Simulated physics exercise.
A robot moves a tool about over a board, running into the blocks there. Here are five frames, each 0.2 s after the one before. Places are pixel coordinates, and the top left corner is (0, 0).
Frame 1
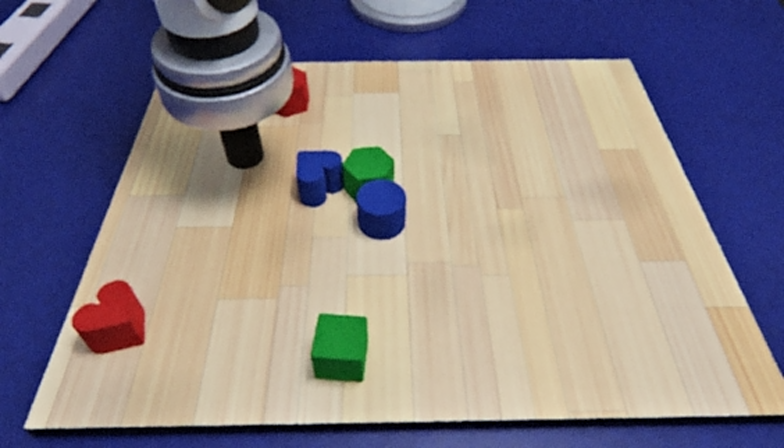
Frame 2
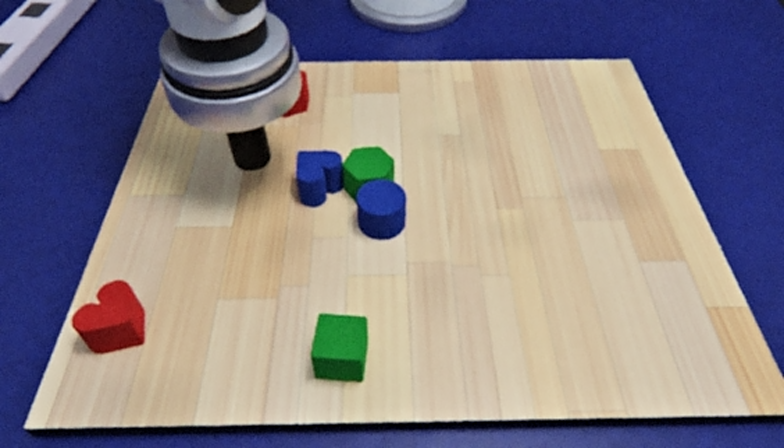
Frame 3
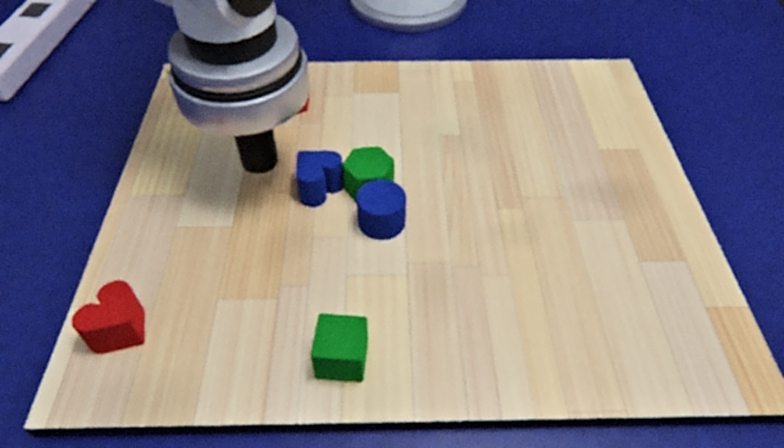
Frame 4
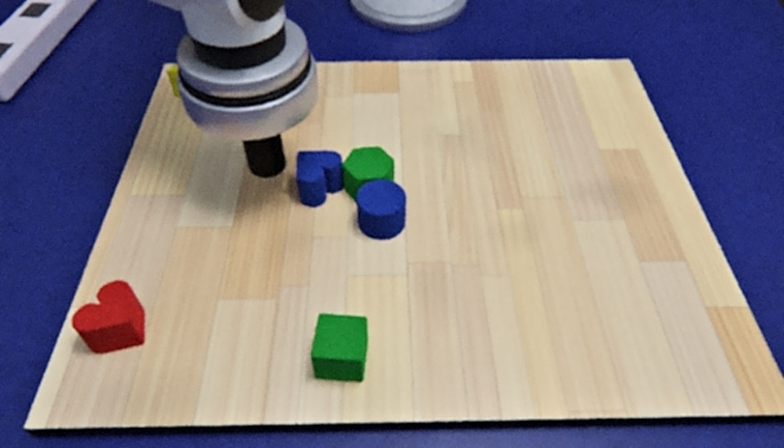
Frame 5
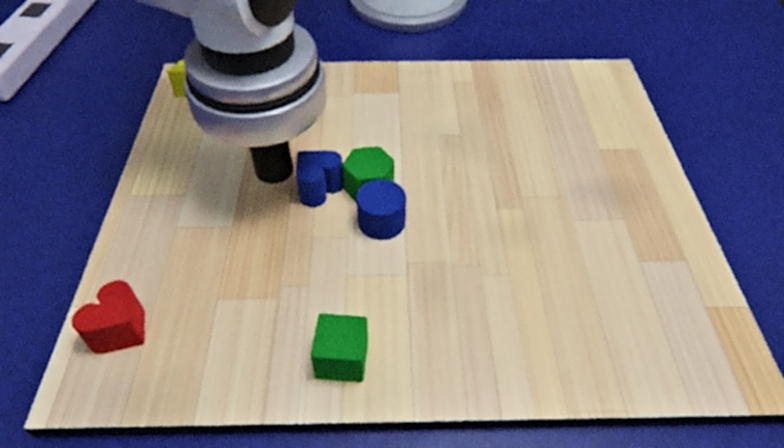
Robot arm with a dark cylindrical tip edging slightly right over a wooden board toward unmoving blue and green blocks.
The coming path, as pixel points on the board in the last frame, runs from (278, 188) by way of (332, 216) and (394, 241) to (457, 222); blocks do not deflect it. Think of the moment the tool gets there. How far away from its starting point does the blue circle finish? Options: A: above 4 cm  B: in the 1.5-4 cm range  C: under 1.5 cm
Answer: A.
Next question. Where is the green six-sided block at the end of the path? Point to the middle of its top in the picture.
When the path ends, it will be at (391, 158).
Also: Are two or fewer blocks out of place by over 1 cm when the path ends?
My answer is no.
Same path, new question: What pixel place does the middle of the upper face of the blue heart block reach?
The middle of the upper face of the blue heart block will lie at about (348, 164) in the picture.
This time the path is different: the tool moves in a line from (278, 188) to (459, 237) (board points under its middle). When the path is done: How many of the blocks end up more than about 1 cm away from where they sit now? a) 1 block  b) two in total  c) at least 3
c.
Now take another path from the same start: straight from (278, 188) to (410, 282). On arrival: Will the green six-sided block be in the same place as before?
My answer is no.
On the path given first. One third of the way, tool at (331, 199); blue heart block at (348, 164), turned 50° anticlockwise; green six-sided block at (391, 158), turned 20° clockwise.
Two thirds of the way, tool at (394, 224); blue heart block at (348, 164), turned 50° anticlockwise; green six-sided block at (391, 158), turned 20° clockwise; blue circle at (436, 202).
At the end, tool at (460, 205); blue heart block at (348, 164), turned 50° anticlockwise; green six-sided block at (391, 158), turned 20° clockwise; blue circle at (497, 180).
